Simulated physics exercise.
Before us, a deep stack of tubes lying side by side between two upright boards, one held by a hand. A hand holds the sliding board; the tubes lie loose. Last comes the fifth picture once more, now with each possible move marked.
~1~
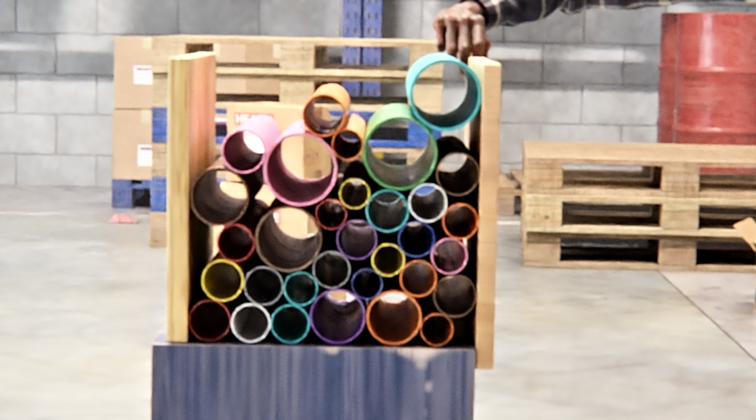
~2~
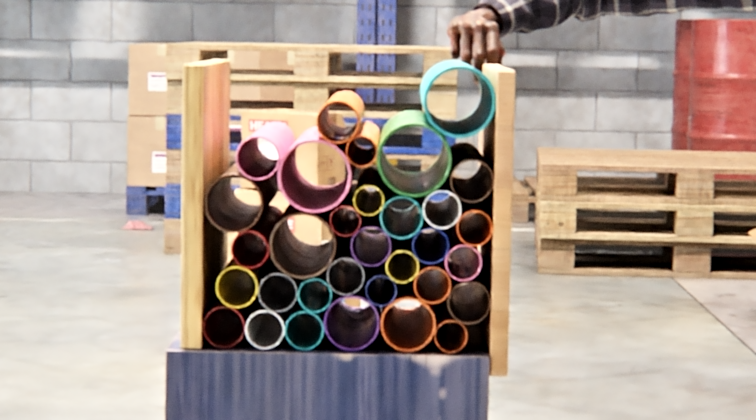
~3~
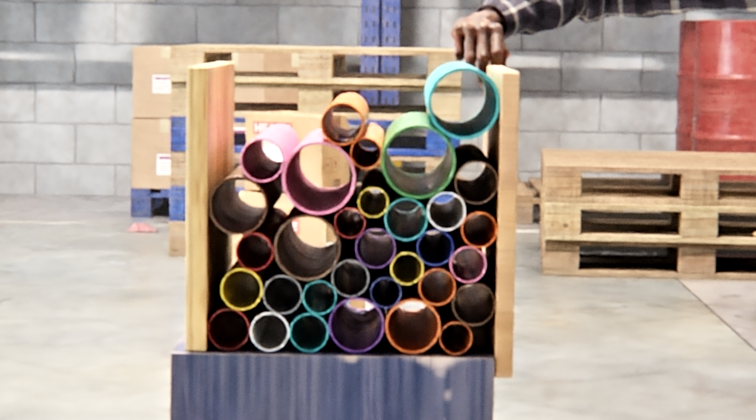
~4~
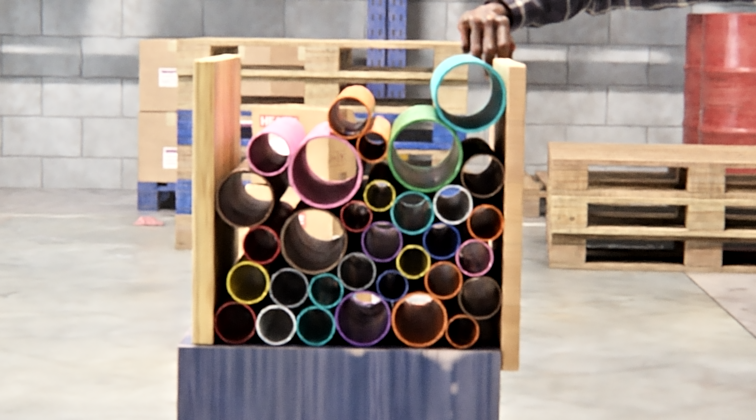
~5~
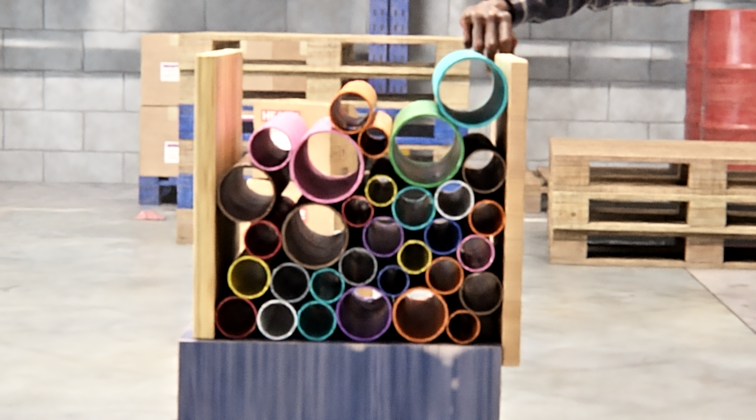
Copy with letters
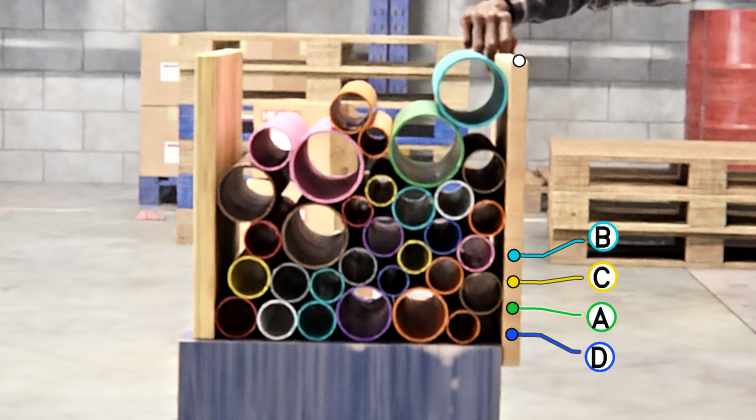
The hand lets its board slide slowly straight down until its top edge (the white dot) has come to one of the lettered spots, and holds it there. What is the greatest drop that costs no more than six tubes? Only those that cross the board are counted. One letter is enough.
It can be let down to B.
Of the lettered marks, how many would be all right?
The number is one.
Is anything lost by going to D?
Yes.
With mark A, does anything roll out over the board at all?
Yes, at A.
On the marked copy, A at (512, 308); B at (514, 256); C at (513, 282); D at (512, 335); the white dot at (519, 61).
Following B. Soon after the start, top of the board (508, 143).
Later, top of the board (505, 234).
In the end, top of the board (505, 255), five out over the board.
As for the rest, A more than six out over the board; C more than six out over the board; D more than six out over the board.
